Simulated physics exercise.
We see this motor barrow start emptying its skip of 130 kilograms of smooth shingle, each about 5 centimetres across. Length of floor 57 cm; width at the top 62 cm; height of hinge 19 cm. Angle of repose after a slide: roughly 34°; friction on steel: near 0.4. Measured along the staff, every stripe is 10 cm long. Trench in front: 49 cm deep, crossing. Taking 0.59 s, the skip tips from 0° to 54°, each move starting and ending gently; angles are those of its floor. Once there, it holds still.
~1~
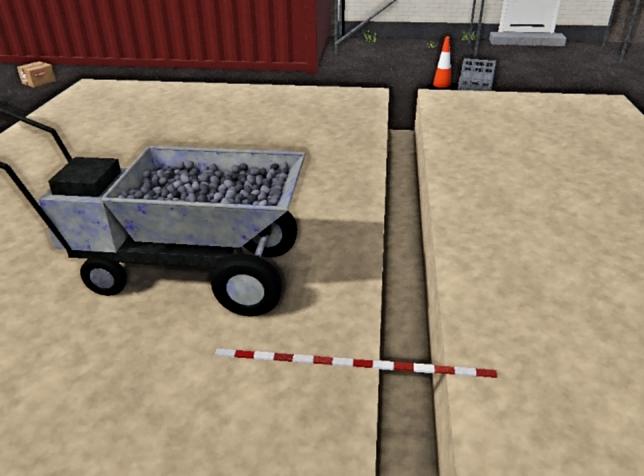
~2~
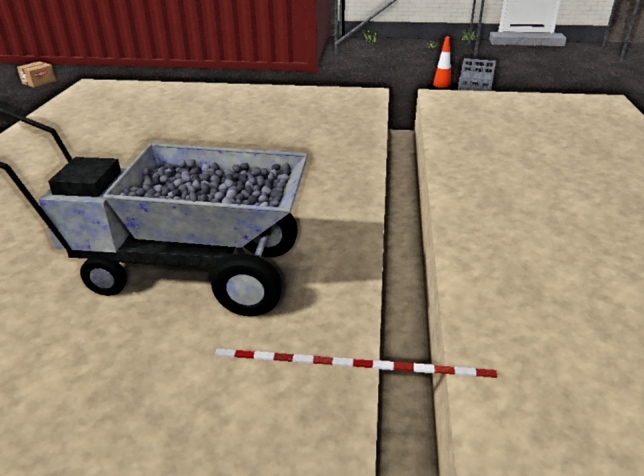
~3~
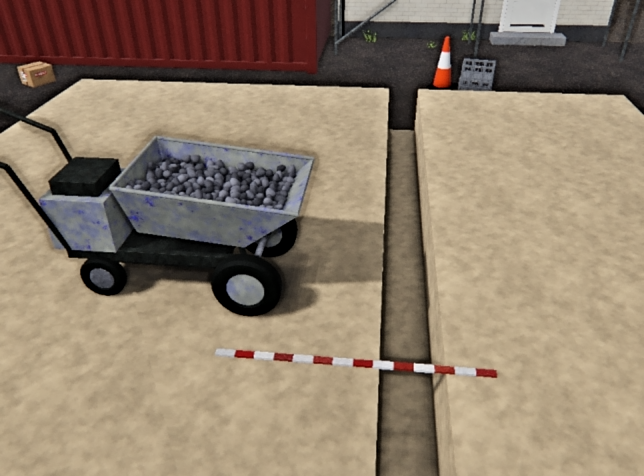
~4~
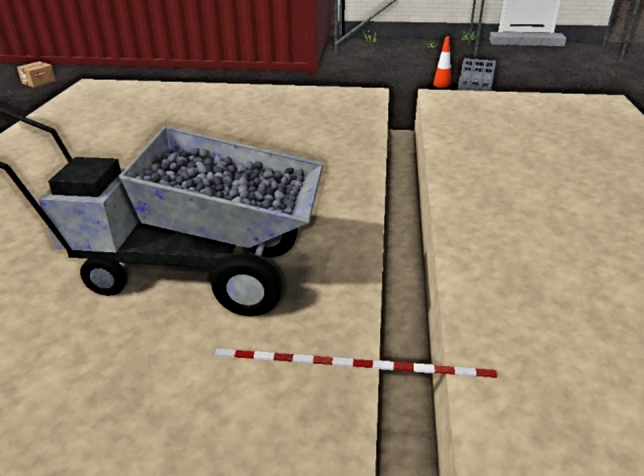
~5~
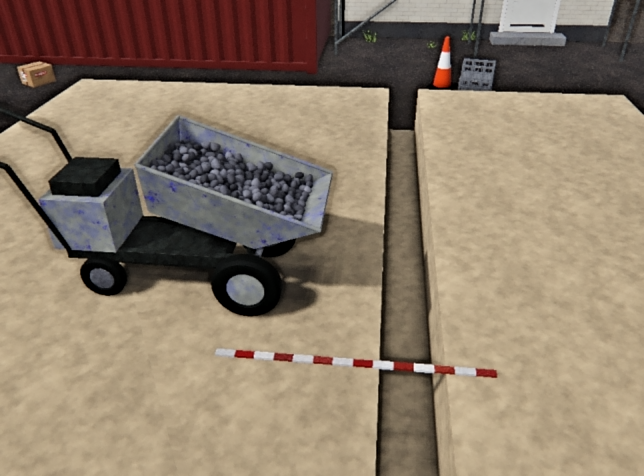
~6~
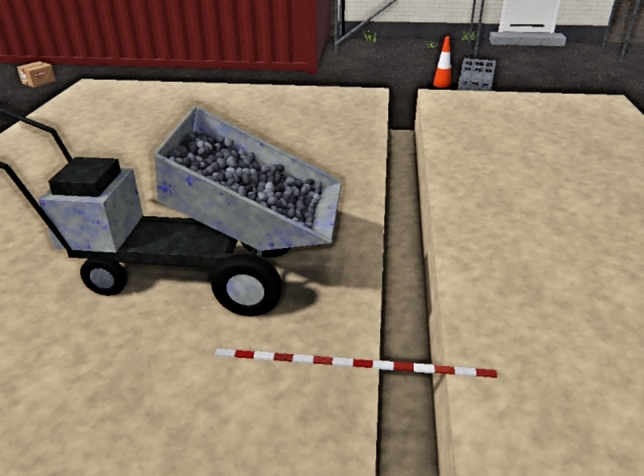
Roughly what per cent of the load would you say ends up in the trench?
I'd say 70 per cent ends up in the trench.
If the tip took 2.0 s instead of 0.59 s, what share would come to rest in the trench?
Close to 70 percent, then.
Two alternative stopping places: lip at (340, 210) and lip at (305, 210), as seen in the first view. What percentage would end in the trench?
Roughly 50 in a hundred from the first, 80 in a hundred from the second.
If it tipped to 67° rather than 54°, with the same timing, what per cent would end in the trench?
About 90 per cent would end up in the trench.
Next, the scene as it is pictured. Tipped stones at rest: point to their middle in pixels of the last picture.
Centre estimate: Around (403, 340).
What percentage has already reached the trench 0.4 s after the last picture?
About 0 per cent by then.
Then, 0.1 s after the last picture the floor is at 45°, 100 % in the skip; the foremost stones are at (331, 225).
Then, 0.4 s after the last picture the floor is at 54°, 94 % in the skip, 6 % short of the trench; the foremost stones are at (384, 256).
Then, 0.7 s after the last picture the floor is at 54°, 45 % in the skip, 8 % short of the trench, 42 % in the trench, 4 % past the trench; the foremost stones are at (484, 314).
Then, 2.7 s after the last picture the floor is at 54°, 11 % in the skip, 15 % short of the trench, 70 % in the trench, 5 % past the trench; the foremost stones are at (616, 294).
